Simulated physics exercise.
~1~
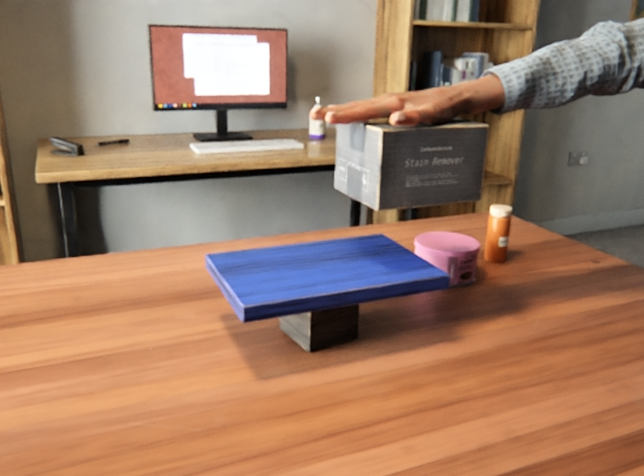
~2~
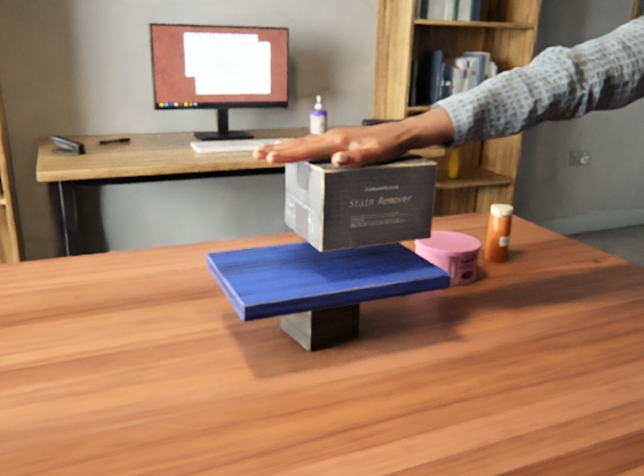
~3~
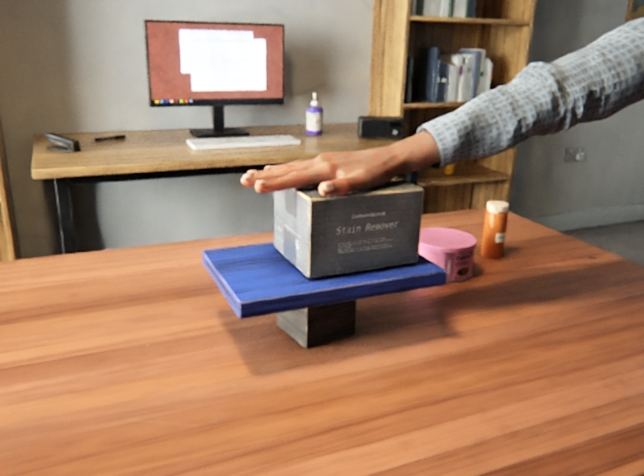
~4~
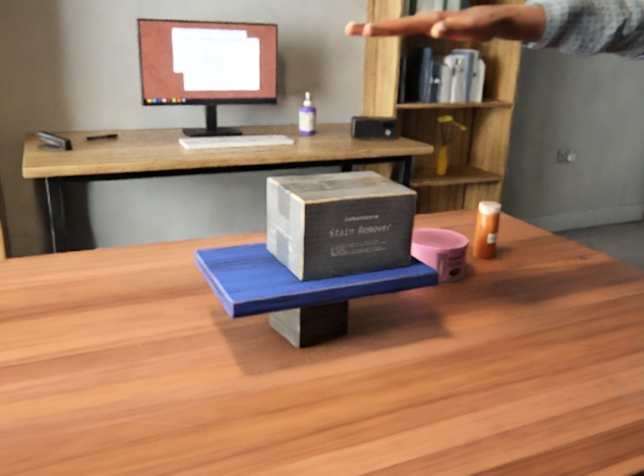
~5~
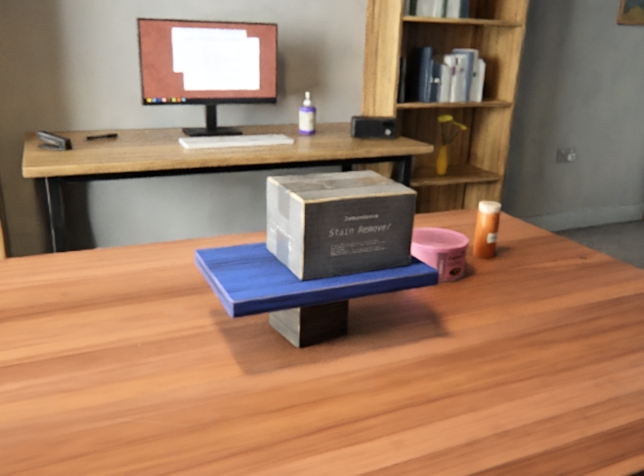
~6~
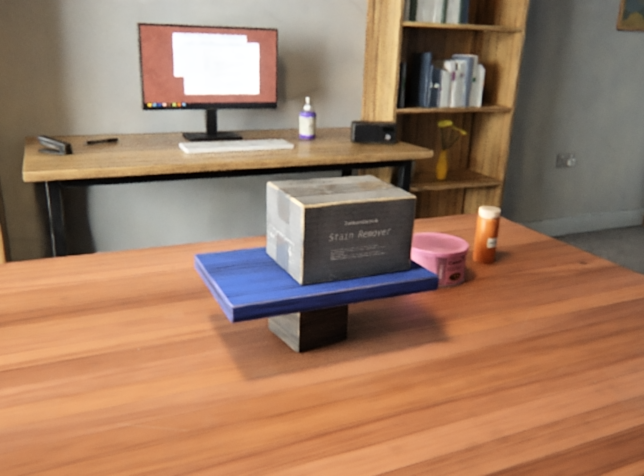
A hand lowering a grey box onto a blue board atop a black block, then letting go, the pile staying balanced.
